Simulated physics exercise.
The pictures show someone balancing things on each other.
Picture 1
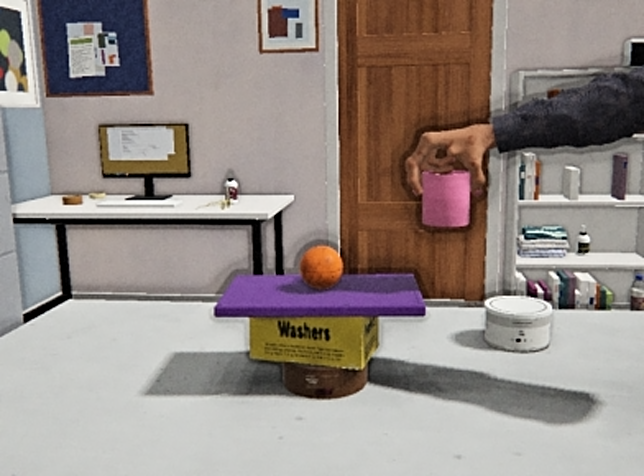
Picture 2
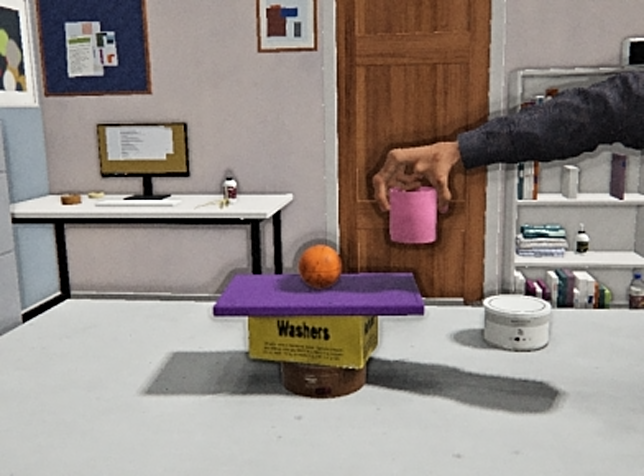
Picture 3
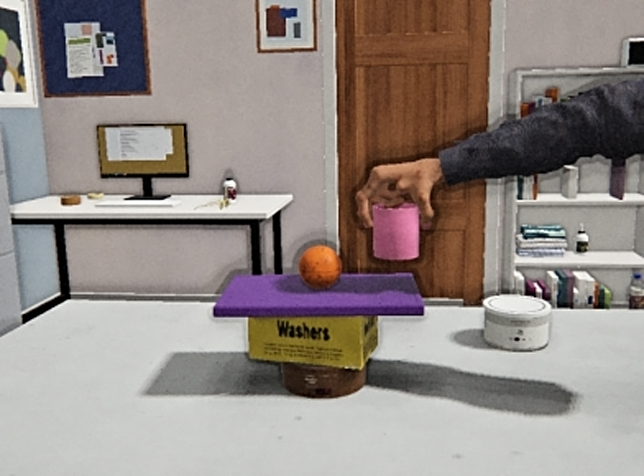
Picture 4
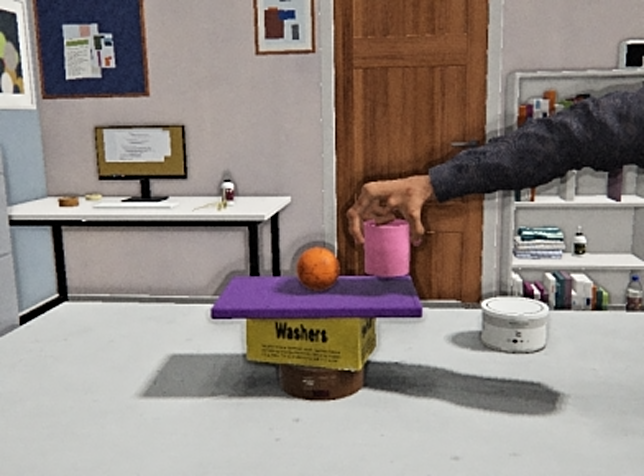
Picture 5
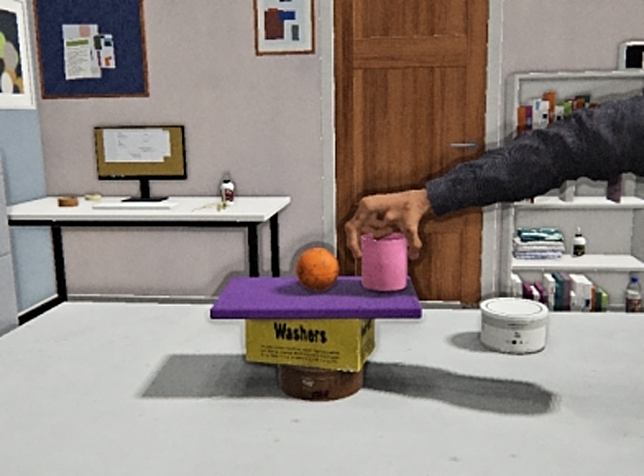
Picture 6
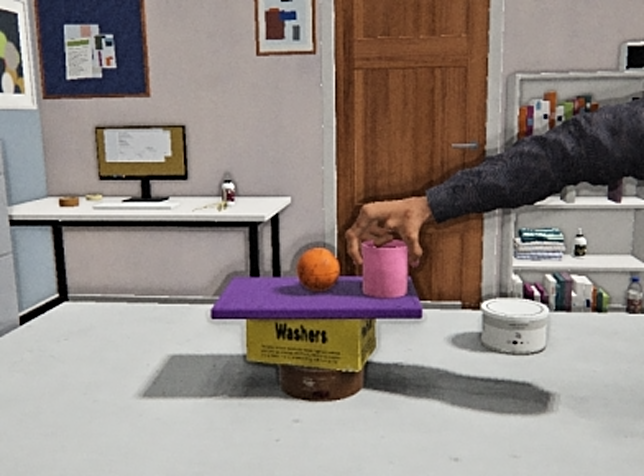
The clip opens on a yellow box marked "Washers" resting on a brown tub, topped by a purple tray holding an orange ball, while a hand at the right grips a pink cup. The hand moves the cup left and downward, then sets it on the tray beside the ball, still holding it.
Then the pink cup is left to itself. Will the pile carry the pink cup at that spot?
Here the pile holds.
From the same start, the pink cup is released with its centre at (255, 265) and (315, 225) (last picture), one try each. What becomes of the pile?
First, it keeps its balance; second, it loses its balance.
Then, 0.80 s past the last view, nothing moves.
Then, 2.00 s past the last view, pink cup resting near (385, 269).
Finally, all 6 still in place. Final places as the last picture's camera would see them, pink cup near (385, 269). The pile keeps its balance.
